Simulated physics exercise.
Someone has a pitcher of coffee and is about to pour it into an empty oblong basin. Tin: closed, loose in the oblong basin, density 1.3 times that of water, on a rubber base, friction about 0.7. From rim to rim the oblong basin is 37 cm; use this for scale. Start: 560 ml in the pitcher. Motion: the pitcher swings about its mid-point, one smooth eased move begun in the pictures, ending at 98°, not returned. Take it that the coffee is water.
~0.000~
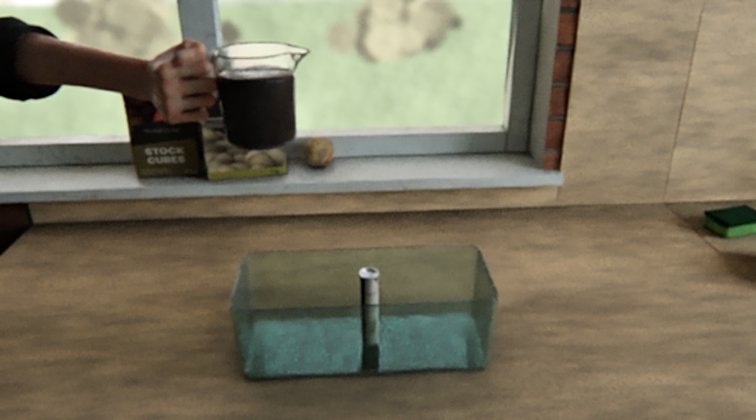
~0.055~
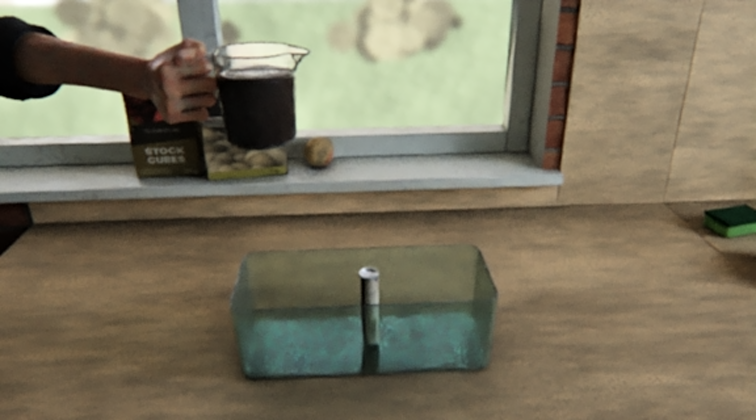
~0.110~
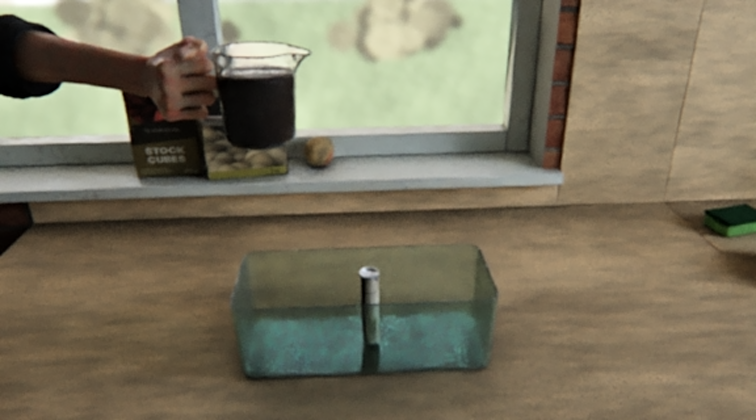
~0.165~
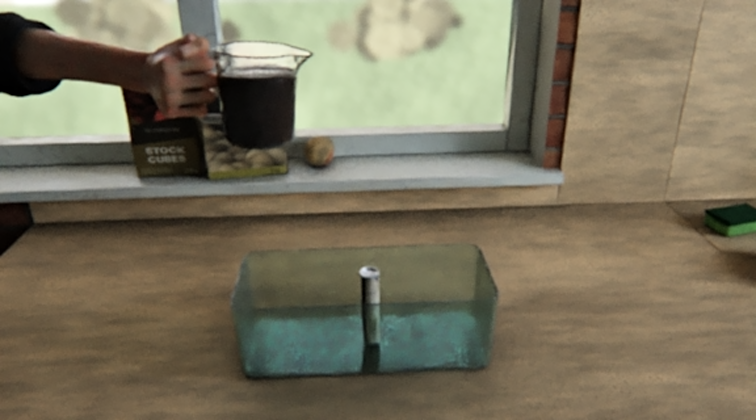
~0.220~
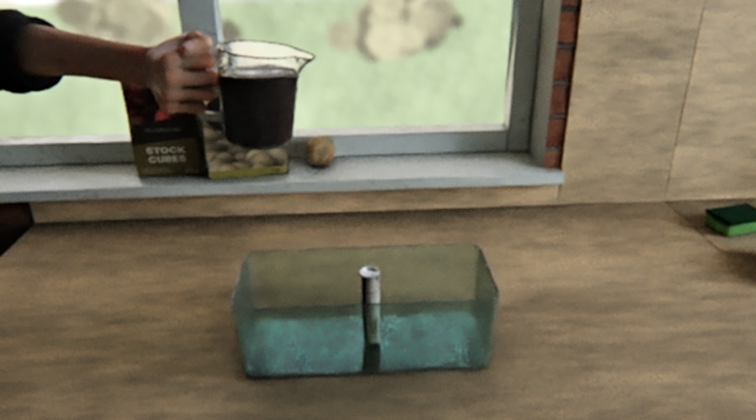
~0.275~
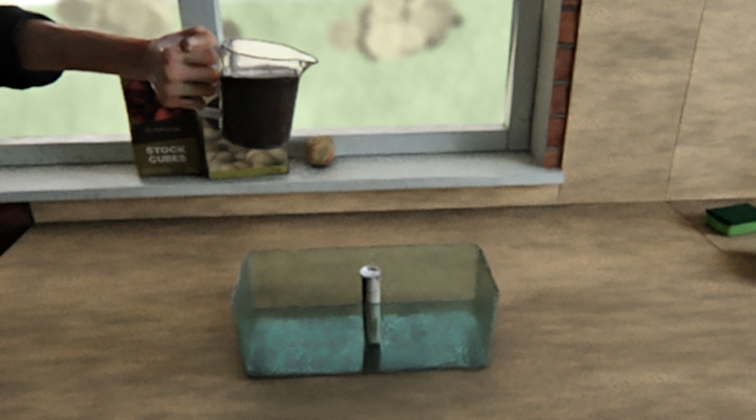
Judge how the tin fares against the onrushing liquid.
It is not upset.
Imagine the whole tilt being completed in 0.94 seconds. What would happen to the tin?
Then the tin does not tip.
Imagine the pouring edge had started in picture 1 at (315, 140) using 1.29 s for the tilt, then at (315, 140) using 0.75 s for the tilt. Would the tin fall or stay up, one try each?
In the first try it comes down; in the second it comes down.
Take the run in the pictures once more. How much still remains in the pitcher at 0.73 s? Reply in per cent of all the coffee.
Roughly 88 %.
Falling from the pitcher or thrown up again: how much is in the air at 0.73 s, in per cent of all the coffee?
12 per cent.
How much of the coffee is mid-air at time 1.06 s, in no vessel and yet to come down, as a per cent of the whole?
Around 34 per cent of the liquid is in flight.
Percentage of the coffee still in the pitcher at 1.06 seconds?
Roughly 38 per cent.
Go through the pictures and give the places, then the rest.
In the first frame, tilt 0°; pouring edge (310, 50); surface from (219, 73) to (293, 71); the oblong basin's rim runs from (237, 281) to (488, 271); the tin's top is at (369, 276).
In the second frame, tilt 0°; pouring edge (311, 51); surface from (219, 73) to (294, 71).
In the third frame, tilt 2°; pouring edge (312, 51); surface from (220, 71) to (295, 70).
In the fourth frame, tilt 4°; pouring edge (314, 53); surface from (222, 72) to (295, 71).
In the fifth frame, tilt 7°; pouring edge (316, 56); surface from (223, 72) to (297, 71).
In the sixth frame, tilt 11°; pouring edge (319, 60); surface from (224, 72) to (300, 71).
Then, 0.73 s in, the tilt is 59° and 89 per cent is still to pour; the tin stands where it began.
Then, 1.06 s in, the tilt is 91° and 37 per cent is still to pour; the tin stands where it began.
Then, 1.41 s in, the tilt is 98° and 6 per cent is still to pour; the tin stands where it began.
Then, 1.79 s in, the tilt is 98° and 0 per cent is still to pour; the tin stands where it began.
Finally, the tin stands where it began.
